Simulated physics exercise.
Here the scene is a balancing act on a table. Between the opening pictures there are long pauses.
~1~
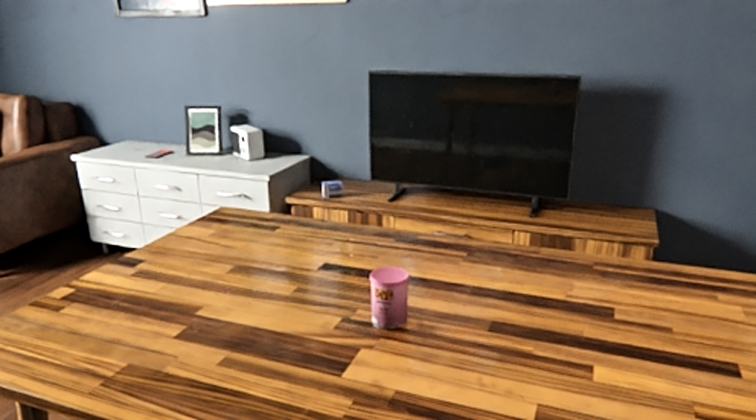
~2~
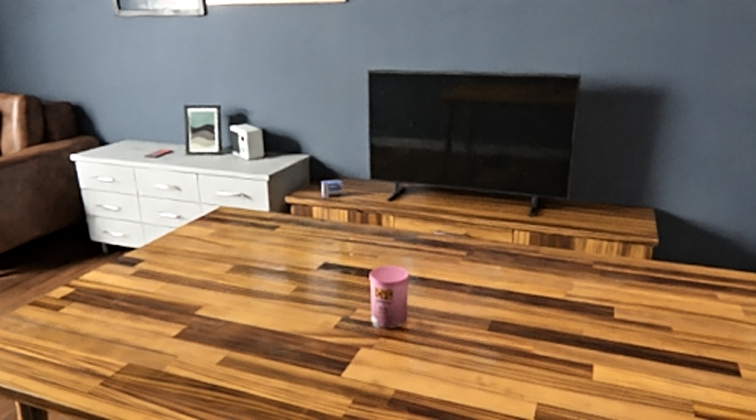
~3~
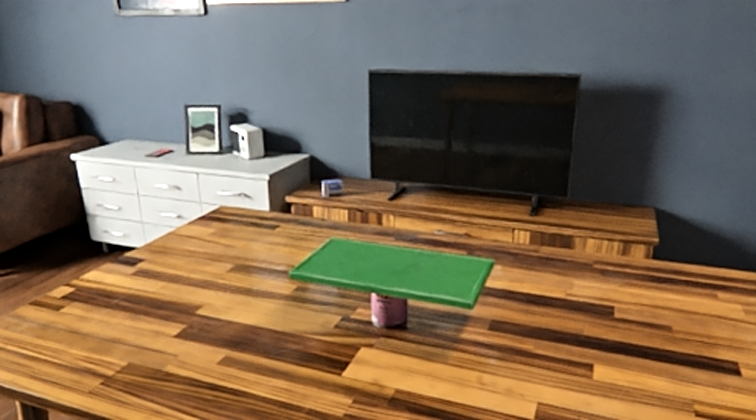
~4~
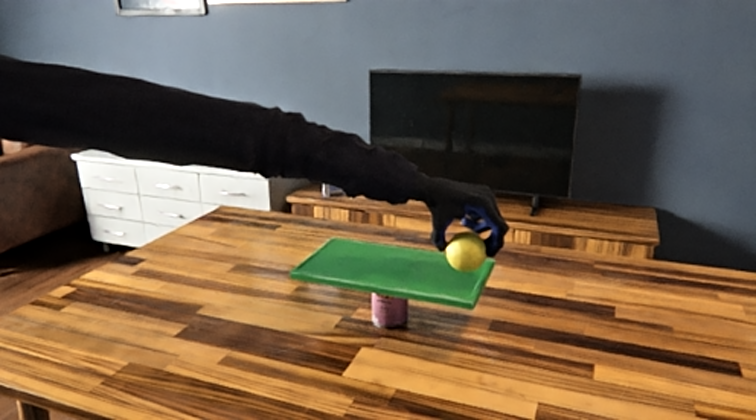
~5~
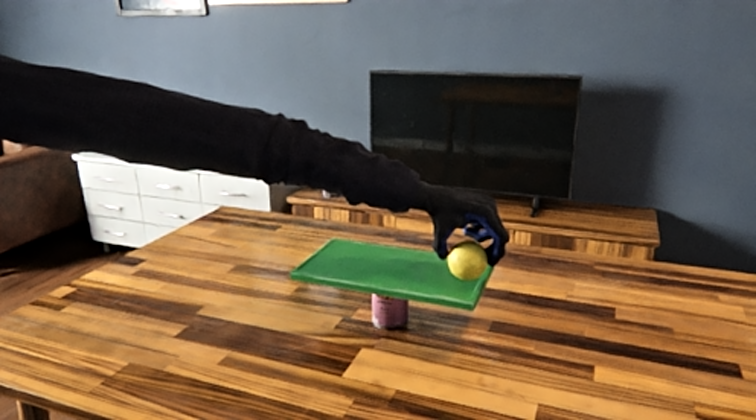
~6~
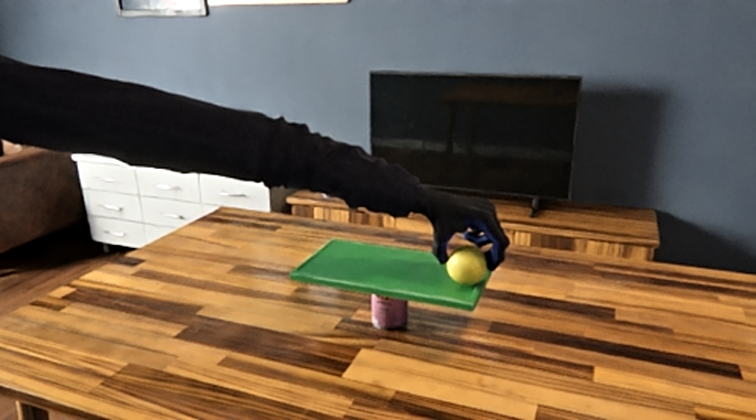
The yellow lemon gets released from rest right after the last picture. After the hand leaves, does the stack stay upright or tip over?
My guess is that something will drop.
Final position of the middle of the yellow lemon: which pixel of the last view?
Roughly at pixel (506, 332).
Then, 0.30 s later than the last frame, yellow lemon now fallen; green lid tilted by 35°.
Then, 0.40 s later than the last frame, green lid tilted by 44°.
Then, 0.50 s later than the last frame, green lid tilted by 33°.
Then, 0.70 s later than the last frame, green lid tilted by 17°.
When it is over, fallen, yellow lemon; the other 2 as before. End places, in pixels of the last picture, yellow lemon near (507, 333). The stack gives way.
